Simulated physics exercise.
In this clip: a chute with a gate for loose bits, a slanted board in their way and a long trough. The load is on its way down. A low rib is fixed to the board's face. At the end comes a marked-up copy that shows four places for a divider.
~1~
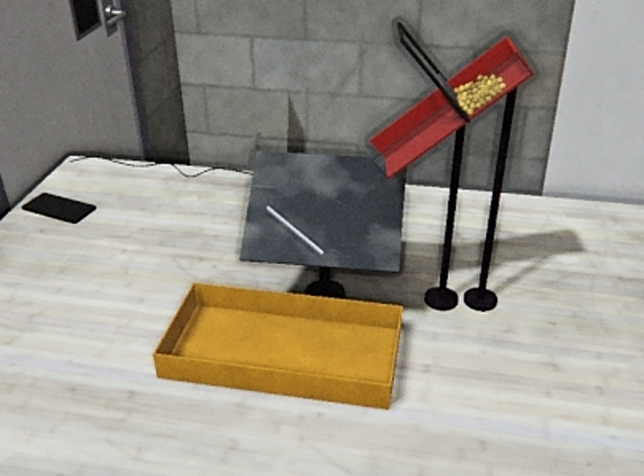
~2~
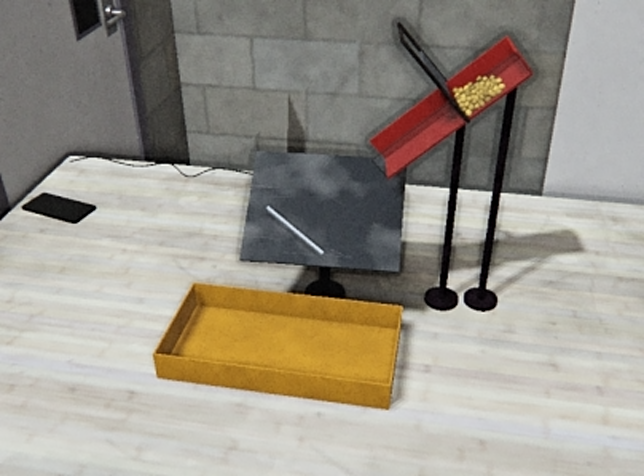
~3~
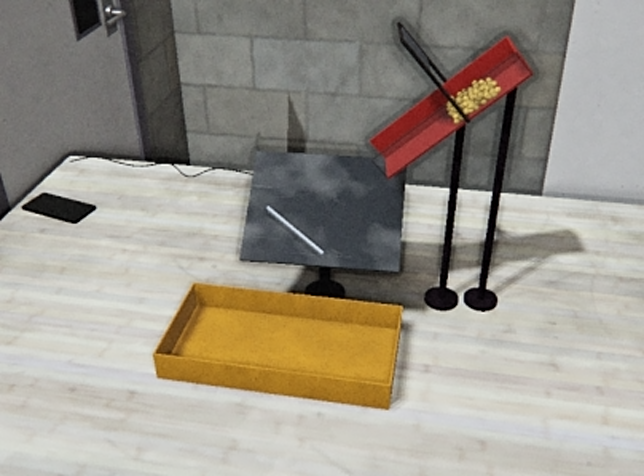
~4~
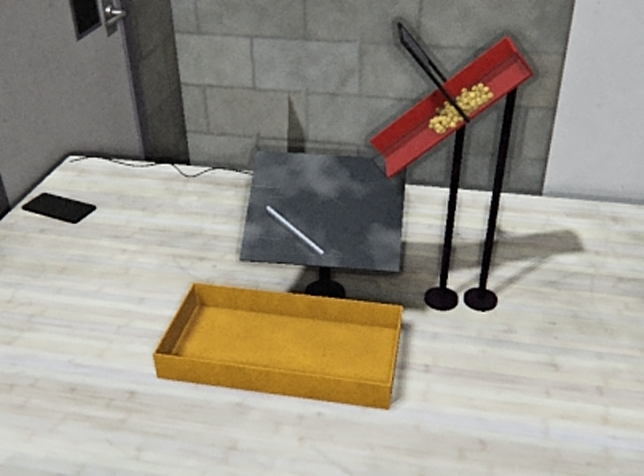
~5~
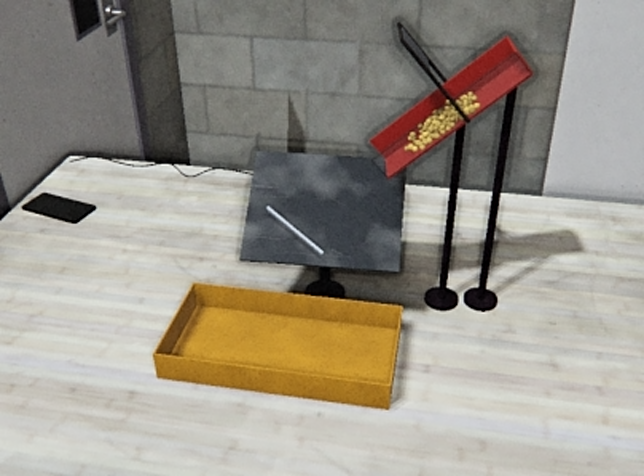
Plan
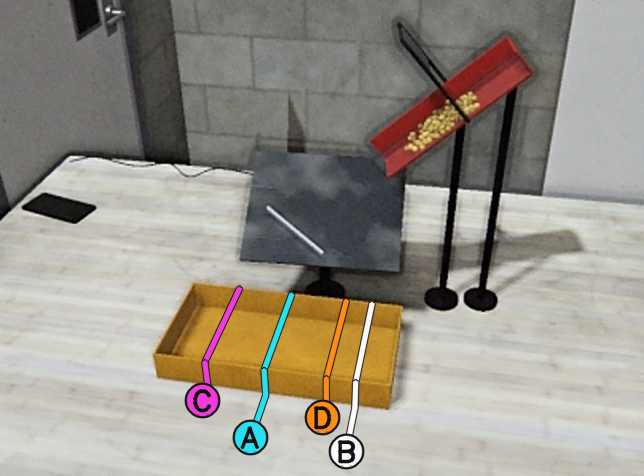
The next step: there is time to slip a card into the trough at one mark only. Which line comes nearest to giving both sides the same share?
Line D.
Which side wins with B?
The left side.
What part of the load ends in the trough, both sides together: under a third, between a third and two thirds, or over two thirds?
About that: Over two thirds.
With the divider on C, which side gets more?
The right side.
On the marked copy, line A crosses the front rim at (264, 369); line B crosses the front rim at (355, 381); line C crosses the front rim at (205, 361); line D crosses the front rim at (326, 377).
If A is chosen, of what is caught, a small part on the left of the divider, most on the right.
If B is chosen, of what is caught, nearly all on the left of the divider, a stray few on the right.
If C is chosen, of what is caught, a stray few on the left of the divider, nearly all on the right.
If D is chosen, of what is caught, about two thirds on the left of the divider, about a third on the right.
